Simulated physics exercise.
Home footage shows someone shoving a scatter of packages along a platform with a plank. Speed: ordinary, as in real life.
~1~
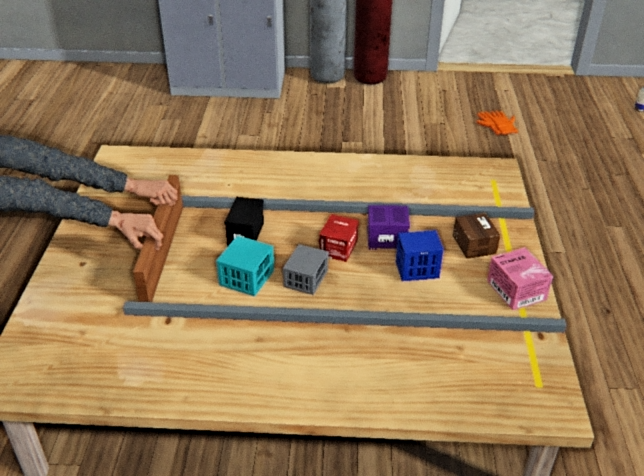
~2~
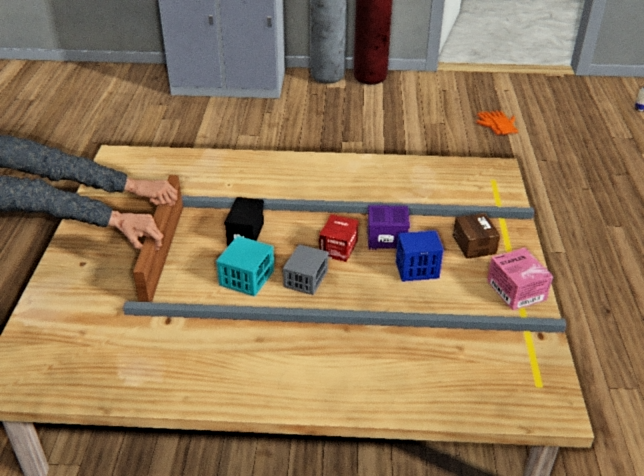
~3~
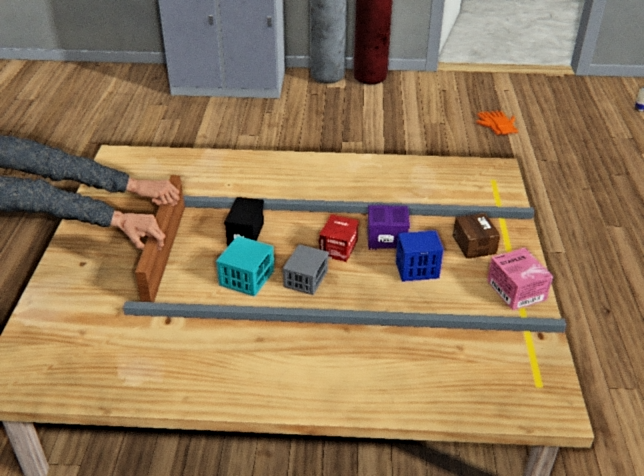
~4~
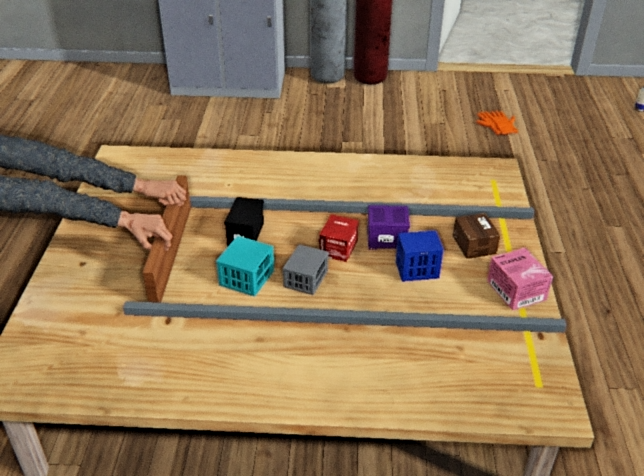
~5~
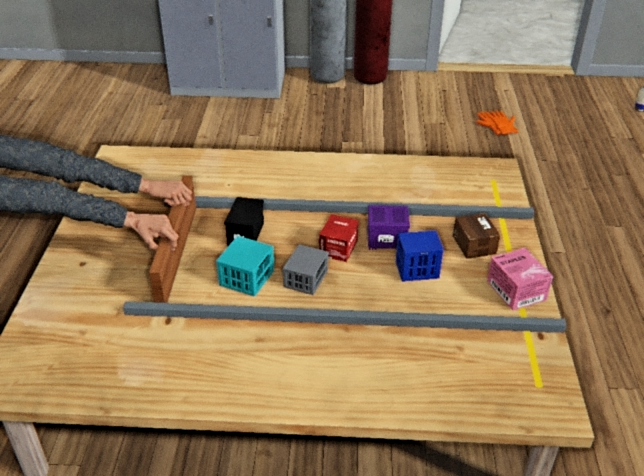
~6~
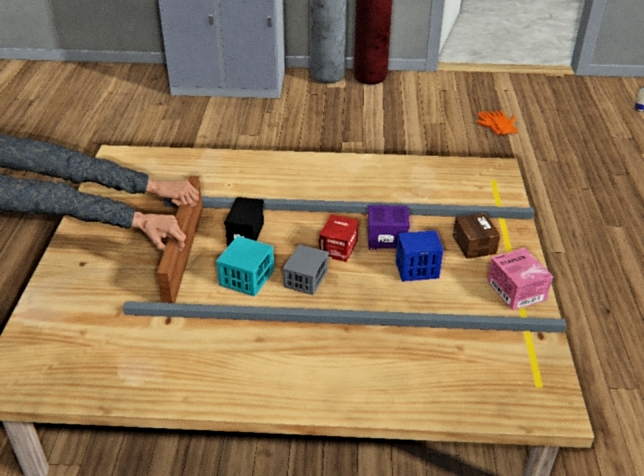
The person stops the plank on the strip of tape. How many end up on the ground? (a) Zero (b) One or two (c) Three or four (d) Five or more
d, five or more.
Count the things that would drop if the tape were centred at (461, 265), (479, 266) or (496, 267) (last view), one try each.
The counts: 3, 4 and 5.
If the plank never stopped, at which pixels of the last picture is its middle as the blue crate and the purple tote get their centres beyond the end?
Points: About (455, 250) and about (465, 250).
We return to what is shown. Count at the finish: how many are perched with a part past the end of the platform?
Answer: 1.
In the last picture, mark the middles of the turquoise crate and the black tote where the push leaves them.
The turquoise crate comes to rest close to (539, 273), while the black tote rests close to (524, 233).
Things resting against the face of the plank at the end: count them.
It's 2.
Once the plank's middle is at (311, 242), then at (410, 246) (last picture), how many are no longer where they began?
At that stage 5; at the next, 8.
A little later, none off yet; pink box at rest near (519, 279); brown parcel at rest near (476, 236); blue crate at rest near (419, 256).
When it is over, the number that fall off is five or more; down, grey crate, red box, purple tote, blue crate, brown parcel and pink box.
